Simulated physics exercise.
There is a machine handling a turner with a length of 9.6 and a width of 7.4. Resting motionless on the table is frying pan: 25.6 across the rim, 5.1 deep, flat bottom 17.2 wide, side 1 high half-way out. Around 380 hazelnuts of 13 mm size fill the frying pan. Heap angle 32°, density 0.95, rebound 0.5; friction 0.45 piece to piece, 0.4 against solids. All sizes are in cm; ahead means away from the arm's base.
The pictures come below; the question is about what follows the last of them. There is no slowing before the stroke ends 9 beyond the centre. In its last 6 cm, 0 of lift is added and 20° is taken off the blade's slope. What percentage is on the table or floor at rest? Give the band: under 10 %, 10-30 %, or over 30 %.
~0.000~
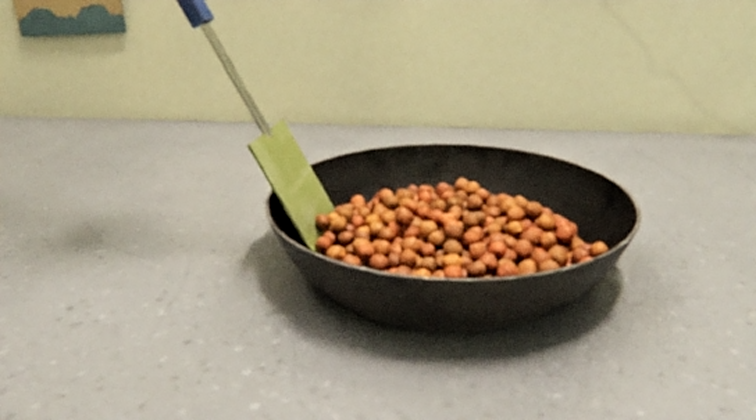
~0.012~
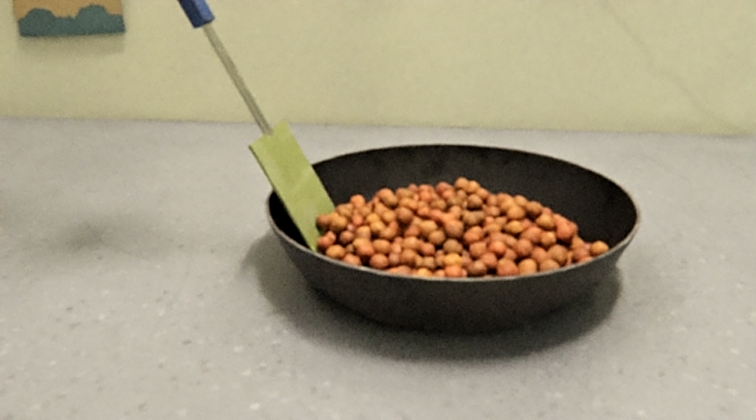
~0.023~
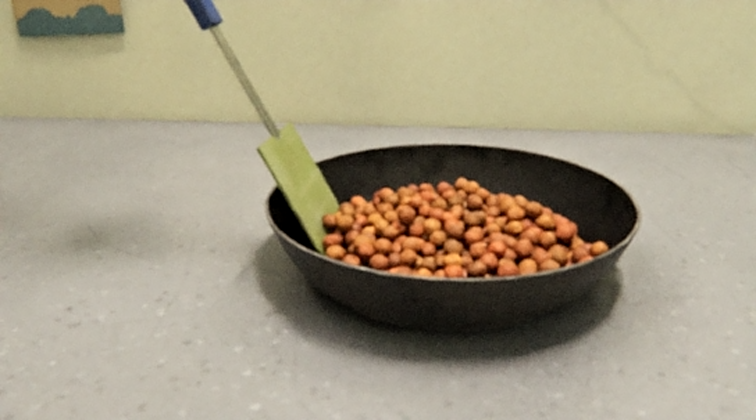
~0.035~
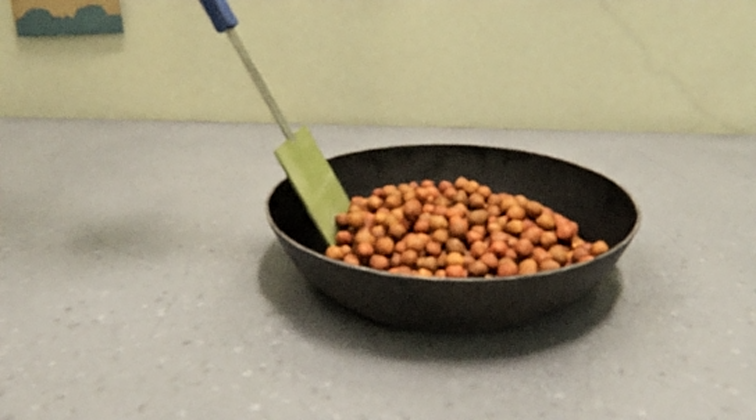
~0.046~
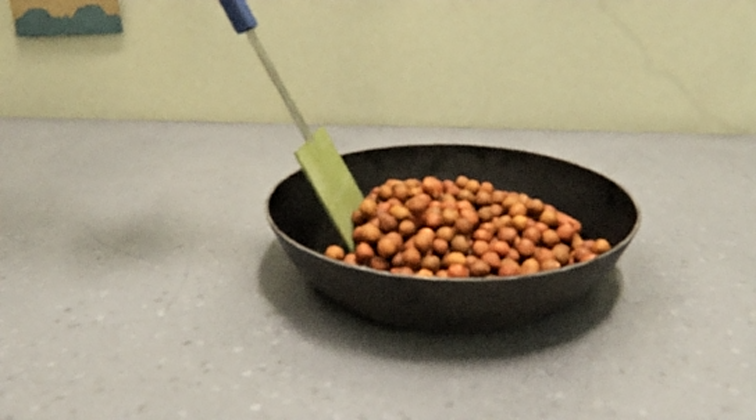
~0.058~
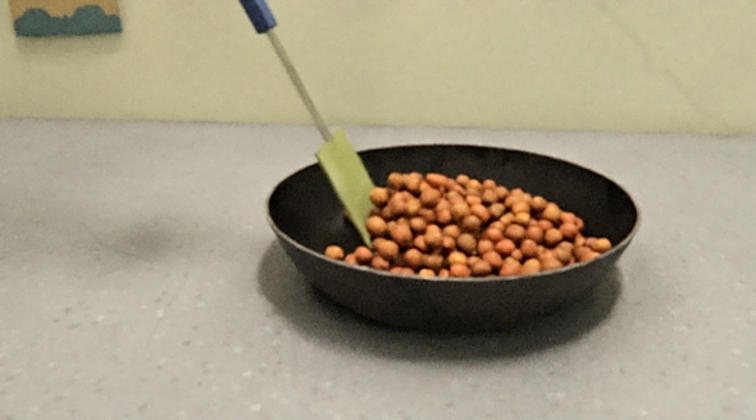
Band: 10-30 %.
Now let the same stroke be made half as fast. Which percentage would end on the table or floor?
Around 5 per cent would finish on the table or floor.
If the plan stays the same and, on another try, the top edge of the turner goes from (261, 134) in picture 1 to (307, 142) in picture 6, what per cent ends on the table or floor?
Roughly 10 %.
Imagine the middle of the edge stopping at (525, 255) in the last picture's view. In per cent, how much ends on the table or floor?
The share ending on the table or floor is about 0 per cent.
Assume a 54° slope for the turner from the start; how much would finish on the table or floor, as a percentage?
About 10 per cent.
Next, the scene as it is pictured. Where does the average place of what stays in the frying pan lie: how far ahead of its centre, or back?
Ahead, by around 4.0 cm.
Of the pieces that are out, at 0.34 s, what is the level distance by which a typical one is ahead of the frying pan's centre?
Roughly 18 cm.
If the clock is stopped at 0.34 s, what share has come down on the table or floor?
Some 10 per cent of the load.
After 0.09 s, sloping 63°, highest piece 8 above the table; 381 in the frying pan.
After 0.13 s, sloping 58°, highest piece 10 above the table; 380 in the frying pan, 1 on the blade or in flight.
After 0.34 s, sloping 43°, highest piece 6 above the table; 323 in the frying pan, 46 on the table or floor, 12 on the blade or in flight.
After 1.39 s, sloping 43°, highest piece 6 above the table; 322 in the frying pan, 59 on the table or floor.
In the end, 322 in the frying pan, 59 on the table or floor. That is 15 % on the table or floor.
